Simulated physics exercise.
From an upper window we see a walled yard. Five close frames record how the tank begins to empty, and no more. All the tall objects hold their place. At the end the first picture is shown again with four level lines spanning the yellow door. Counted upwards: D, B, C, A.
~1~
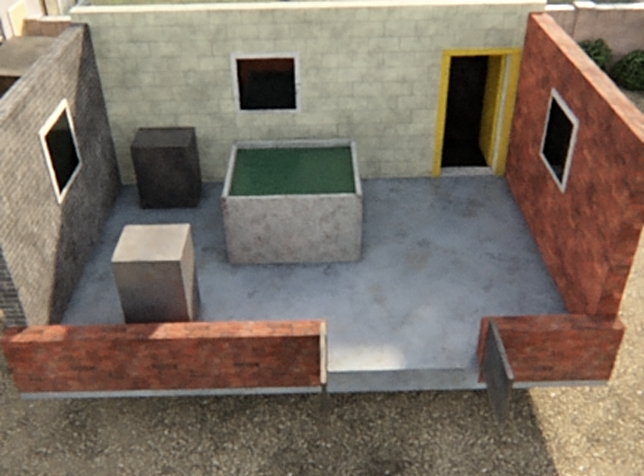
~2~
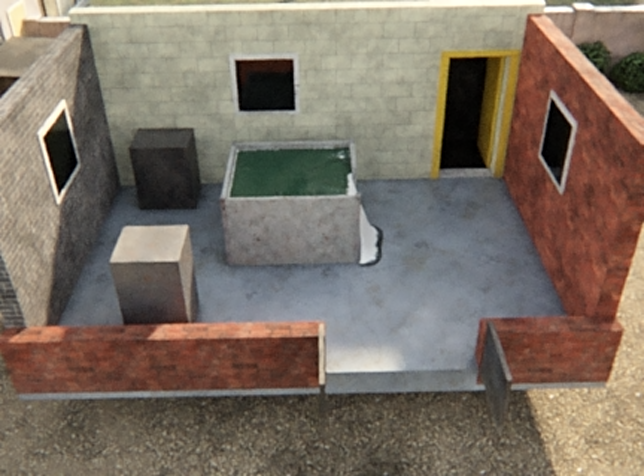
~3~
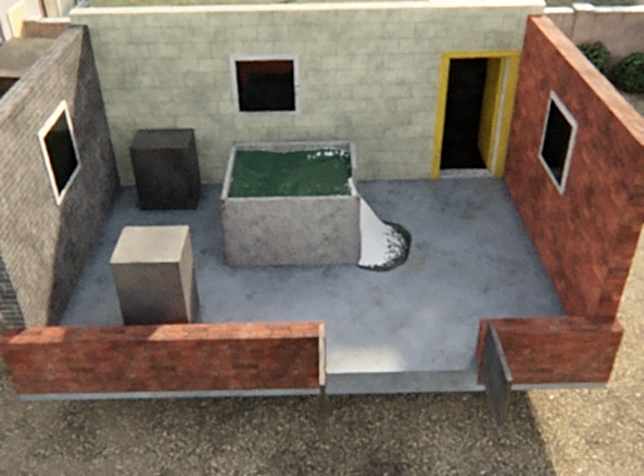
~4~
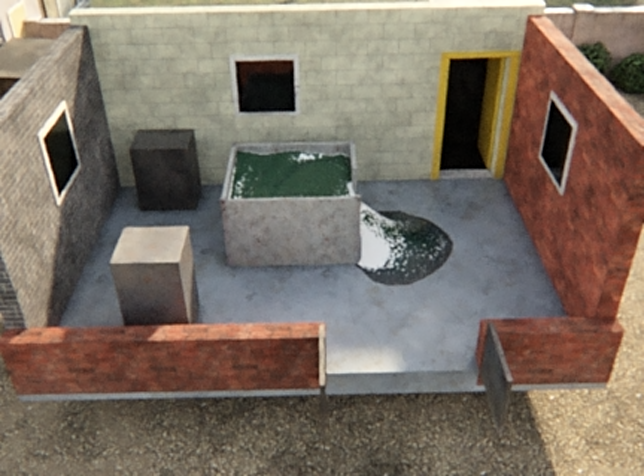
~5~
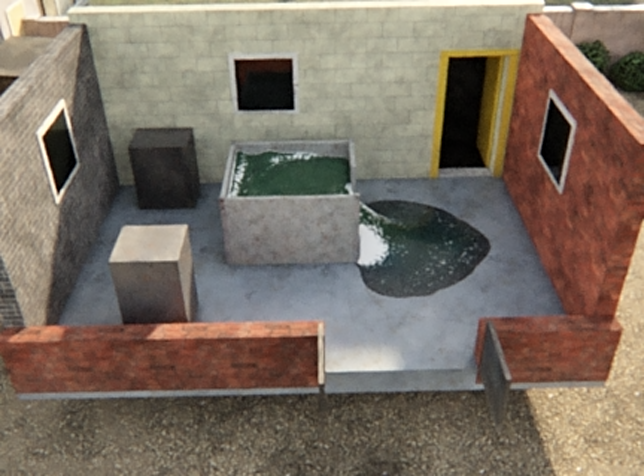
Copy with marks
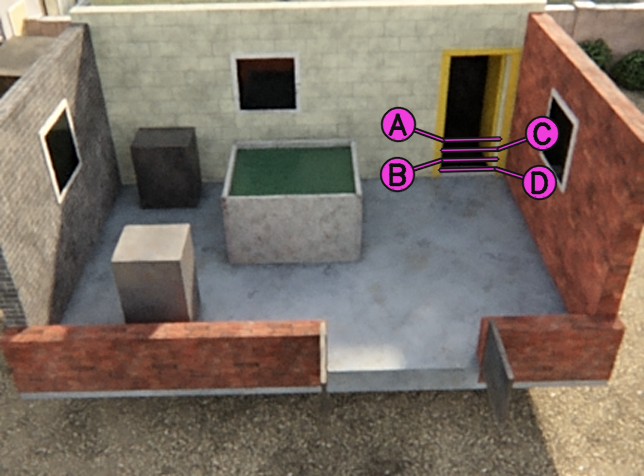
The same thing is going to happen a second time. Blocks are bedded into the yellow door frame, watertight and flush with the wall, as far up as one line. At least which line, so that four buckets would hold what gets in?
B.
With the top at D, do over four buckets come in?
Yes, that goes wrong.
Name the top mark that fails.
That is mark D.
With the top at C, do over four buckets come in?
No, not at all.
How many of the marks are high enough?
Three of them.
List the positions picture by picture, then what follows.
Water in the tank at rest, its middle at (293, 172); foot of the yellow doorway at (467, 175); open gate at (404, 315), in the first frame.
In the second frame, 1 % of the ground under water, visible out to (364, 263).
In the third frame, 3 % of the ground under water, visible out to (402, 231).
In the fourth frame, 8 % of the ground under water, visible out to (446, 239).
In the fifth frame, 14 % of the ground under water, visible out to (484, 249).
In magenta, A at (471, 139); B at (469, 159); C at (470, 149); D at (468, 169); from the bottom up D, B, C, A.
With A, nothing gets over.
With B, a bucket or two gets in.
With C, nothing gets over.
With D, some 20 bucketfuls get in.
